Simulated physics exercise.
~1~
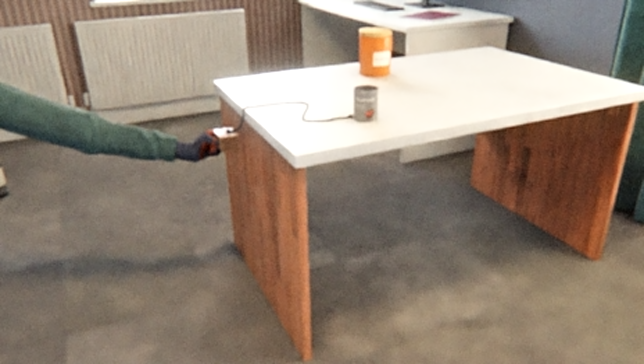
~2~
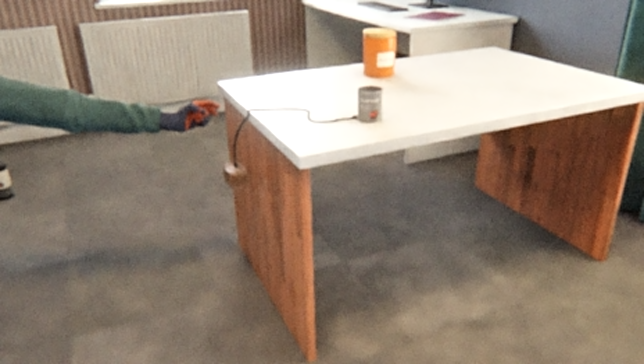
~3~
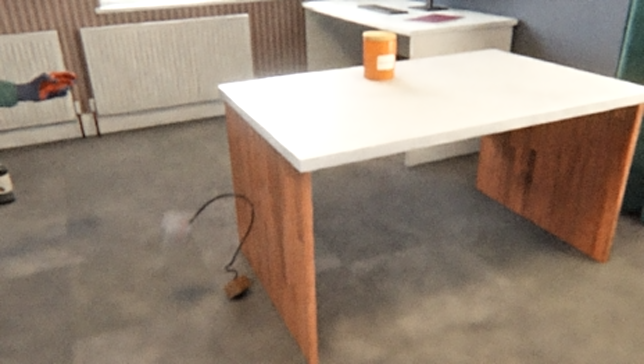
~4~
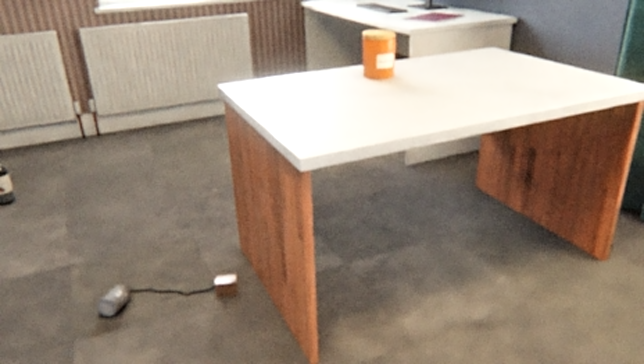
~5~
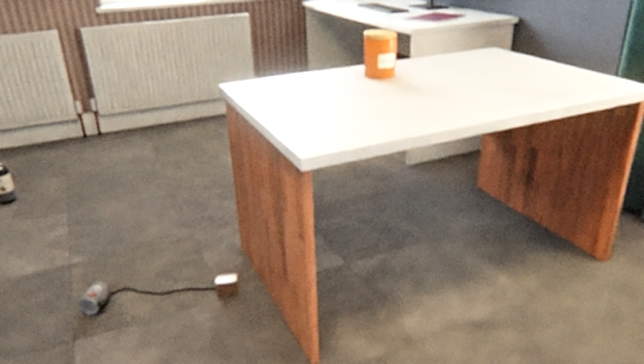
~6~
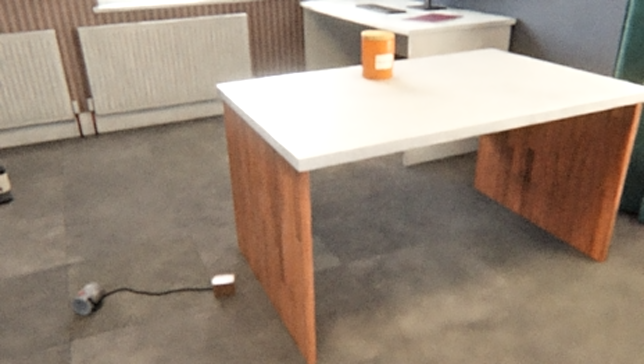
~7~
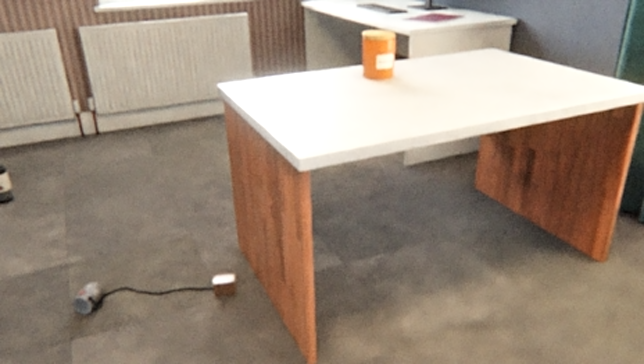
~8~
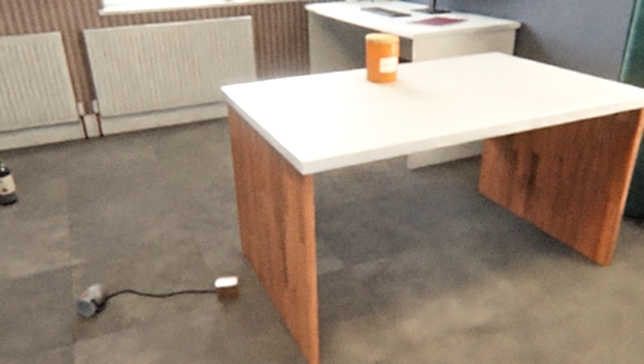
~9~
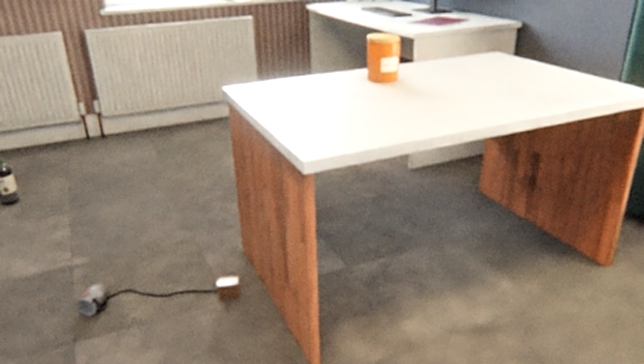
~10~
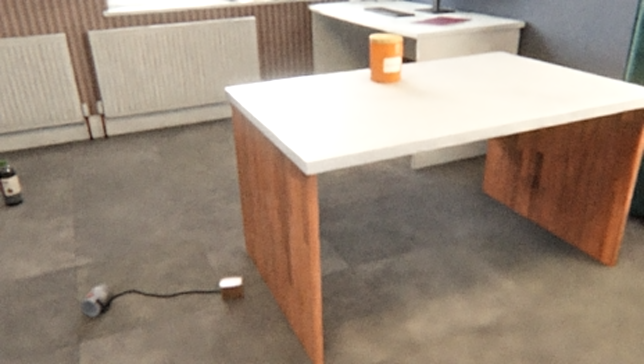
At first, a gloved hand at the left end of a white-topped desk holds a small brown block, which is joined by a dark cord to a grey cup standing near an orange canister. The hand lets go and draws back to the left, and the block drops beside the wooden end panel while the cup still stands. The block then reaches the floor, and the cup is pulled over the edge after it. The cup lands on its side and shifts a little farther left. Finally, cup and block lie still on the floor with the cord stretched between them, while the canister remains on the desk.
